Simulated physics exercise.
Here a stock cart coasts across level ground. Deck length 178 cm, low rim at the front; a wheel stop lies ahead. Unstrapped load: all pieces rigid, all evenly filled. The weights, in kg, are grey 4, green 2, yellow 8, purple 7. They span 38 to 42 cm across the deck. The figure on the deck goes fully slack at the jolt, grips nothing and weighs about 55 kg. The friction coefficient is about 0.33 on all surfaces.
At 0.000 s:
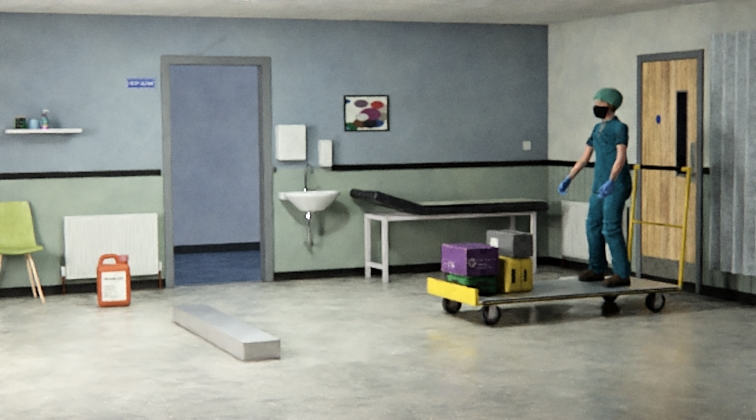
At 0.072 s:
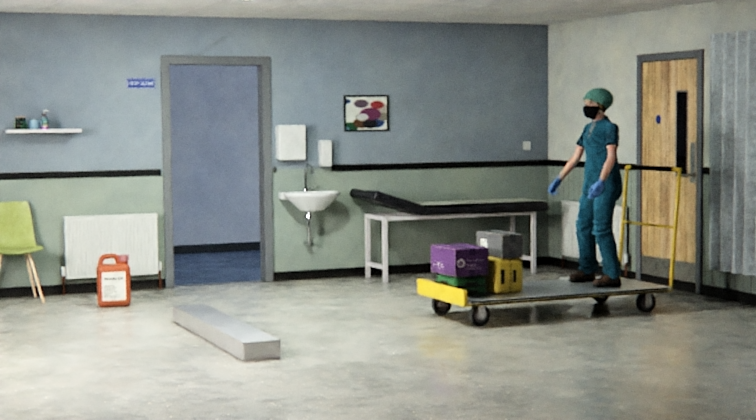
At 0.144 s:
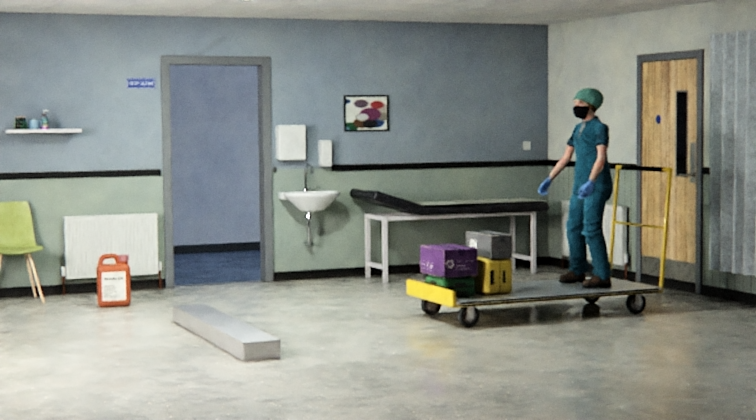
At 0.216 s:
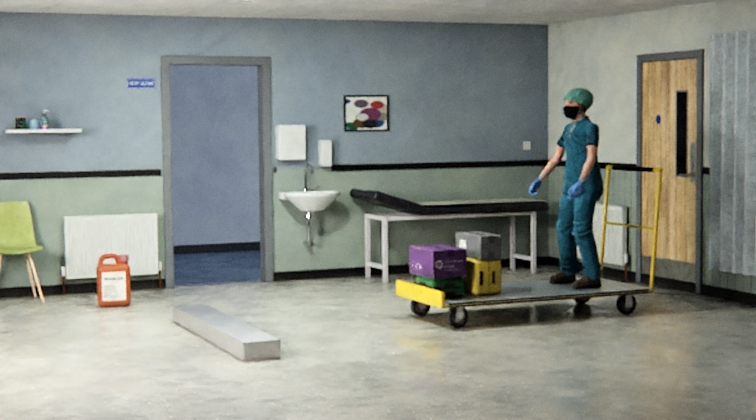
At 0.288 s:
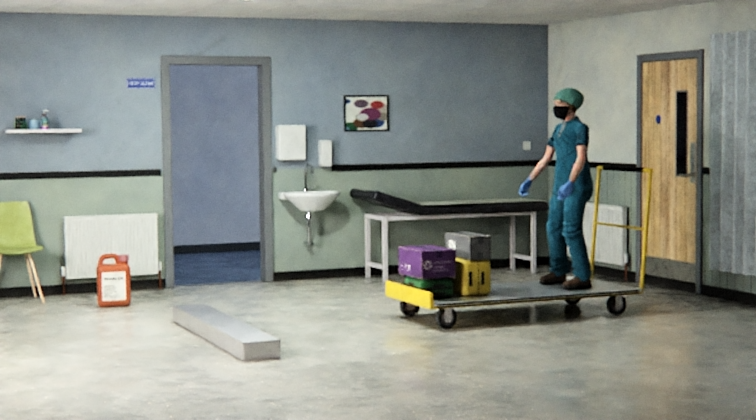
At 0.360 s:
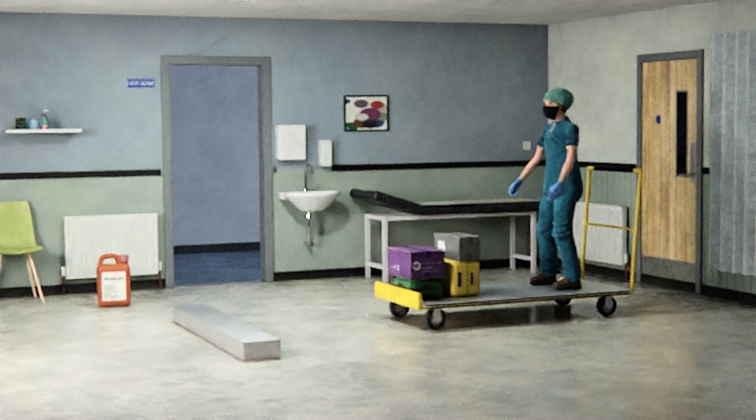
In a clinic room, a cart carrying a masked standing figure and boxes rolls left.
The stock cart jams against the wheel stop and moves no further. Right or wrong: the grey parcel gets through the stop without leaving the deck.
Right.
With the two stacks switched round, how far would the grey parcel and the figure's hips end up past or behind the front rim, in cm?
In that case the grey one ends 40 cm past the front rim, while the hips stay 100 cm behind it.
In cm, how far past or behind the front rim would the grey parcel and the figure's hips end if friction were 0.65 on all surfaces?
Then the grey one stays 40 cm short of the rim and the hips end 110 cm back from it.
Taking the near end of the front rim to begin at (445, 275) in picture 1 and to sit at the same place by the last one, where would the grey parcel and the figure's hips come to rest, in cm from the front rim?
So the grey one ends up 30 cm ahead of the front rim, while the hips settle 70 cm behind it.
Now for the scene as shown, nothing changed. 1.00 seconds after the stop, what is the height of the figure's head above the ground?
Roughly 60 cm above the ground.
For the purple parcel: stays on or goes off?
End result - purple: Goes over.
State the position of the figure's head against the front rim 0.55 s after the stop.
At that moment it sits around 50 cm behind the rim.
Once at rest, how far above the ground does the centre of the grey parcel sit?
Some 45 cm up.
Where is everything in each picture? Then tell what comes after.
The first picture shows grey parcel (510, 244), green suitcase (471, 283), rim corner (477, 301); 175 cm short of the stop.
The second picture shows grey parcel (499, 244), green suitcase (460, 284), rim corner (466, 302); 166 cm short of the stop.
The third picture shows grey parcel (489, 245), green suitcase (449, 284), rim corner (454, 302); 157 cm short of the stop.
The fourth picture shows grey parcel (478, 245), green suitcase (439, 285), rim corner (443, 303); 148 cm short of the stop.
The fifth picture shows grey parcel (468, 246), green suitcase (428, 286), rim corner (432, 304); 139 cm short of the stop.
The sixth picture shows grey parcel (457, 246), green suitcase (417, 286), rim corner (420, 305); 130 cm short of the stop. Speed about 1.3 m/s.
Impact comes at 1.39 s.
After 1.64 s the grey parcel is 28 cm behind the rim, tilted 5°, near (264, 257) in the last picture's view.
After 1.94 s the grey parcel is 9 cm behind the rim, tilted 90°, near (239, 275) in the last picture's view.
After 2.39 s the grey parcel is 7 cm behind the rim, tilted 90°, near (236, 275) in the last picture's view.
When all is still (3.4 s), past the rim, purple parcel; behind it, grey parcel, green suitcase, yellow suitcase and the figure's hips.
